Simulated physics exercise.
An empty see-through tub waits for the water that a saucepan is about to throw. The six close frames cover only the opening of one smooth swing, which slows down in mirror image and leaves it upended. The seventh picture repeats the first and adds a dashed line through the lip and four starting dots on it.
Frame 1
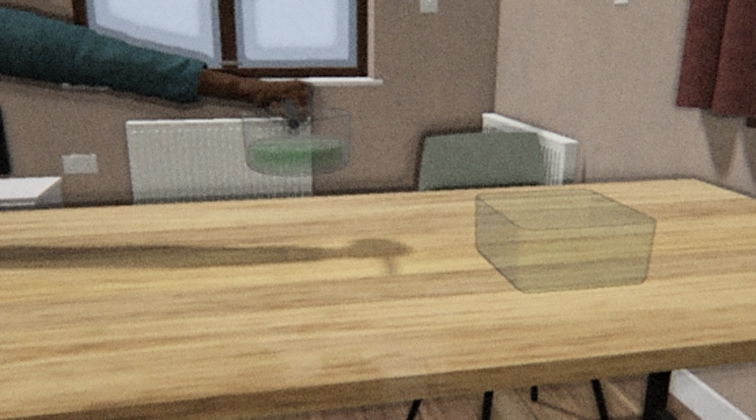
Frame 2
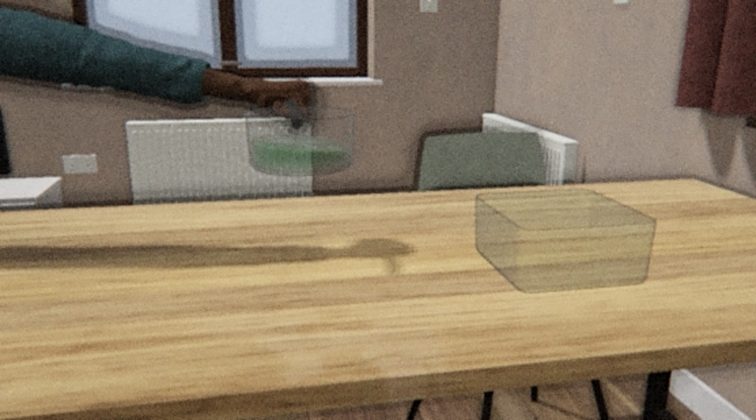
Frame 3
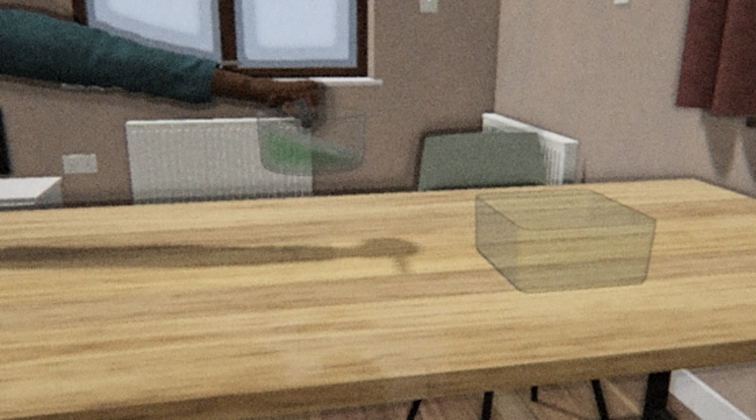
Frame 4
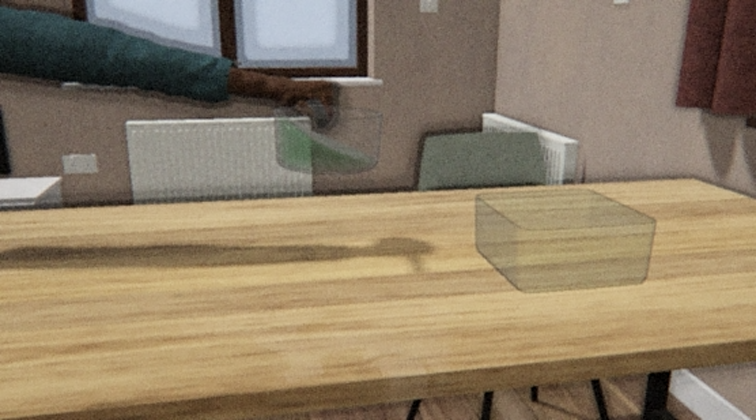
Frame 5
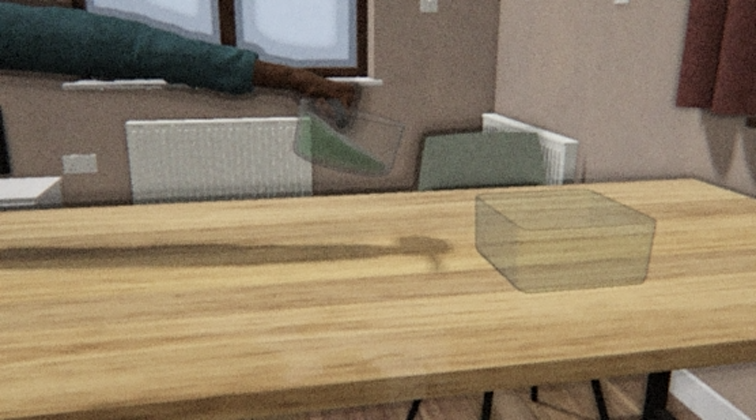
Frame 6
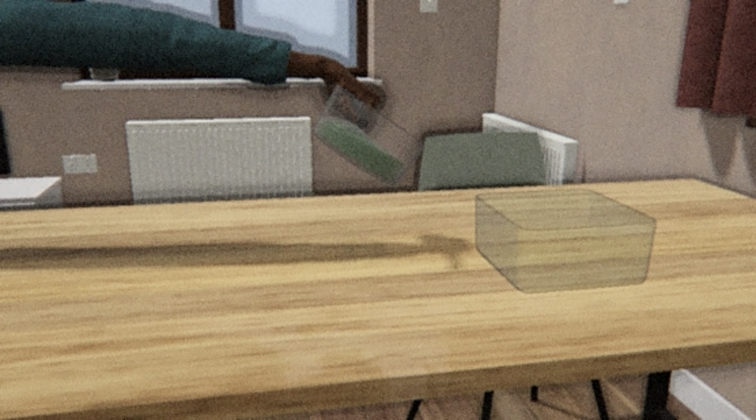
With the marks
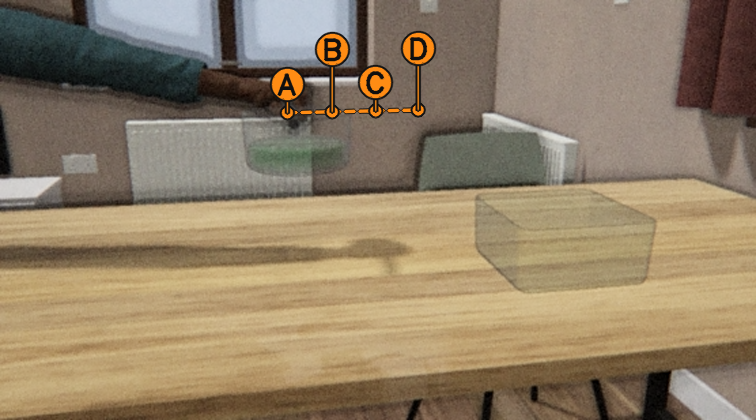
In a room with beige walls, a window and white radiators, a fixed camera looks across a light wooden table. An empty see-through tub sits on the right of the table, while at upper left a teal-sleeved arm holds a clear container of green liquid. The arm moves the container rightward, the liquid sloshing inside, then tilts it down to the right, its shadow sliding along the tabletop.
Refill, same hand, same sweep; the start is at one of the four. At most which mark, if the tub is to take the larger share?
It is C.
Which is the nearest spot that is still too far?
It is B.
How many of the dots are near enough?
Two of the four.
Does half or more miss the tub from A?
Yes, that goes wrong.
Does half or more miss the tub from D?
No, that is safe.
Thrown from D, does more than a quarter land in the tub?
Yes, clearly.
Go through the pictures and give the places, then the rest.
The first frame shows upright, lip at (348, 111); tub from (515, 292) to (644, 282); nothing has left yet.
The second frame shows upright, lip at (352, 111); nothing has left yet.
The third frame shows upright, lip at (362, 111); nothing has left yet.
The fourth frame shows tipped about 2°, lip at (379, 112); nothing has left yet.
The fifth frame shows tipped about 14°, lip at (402, 123); nothing has left yet.
The sixth frame shows tipped about 34°, lip at (422, 141); nothing has left yet.
On the marked copy, A at (287, 112); B at (332, 111); C at (375, 110); D at (418, 110).
If A is chosen, about 2 % lands in the tub, 95 % falls short and 3 % goes beside or beyond.
If B is chosen, about 26 % lands in the tub, 65 % falls short and 9 % goes beside or beyond.
If C is chosen, about 69 % lands in the tub, 22 % falls short and 8 % goes beside or beyond.
If D is chosen, about 87 % lands in the tub, 10 % falls short and 3 % goes beside or beyond.
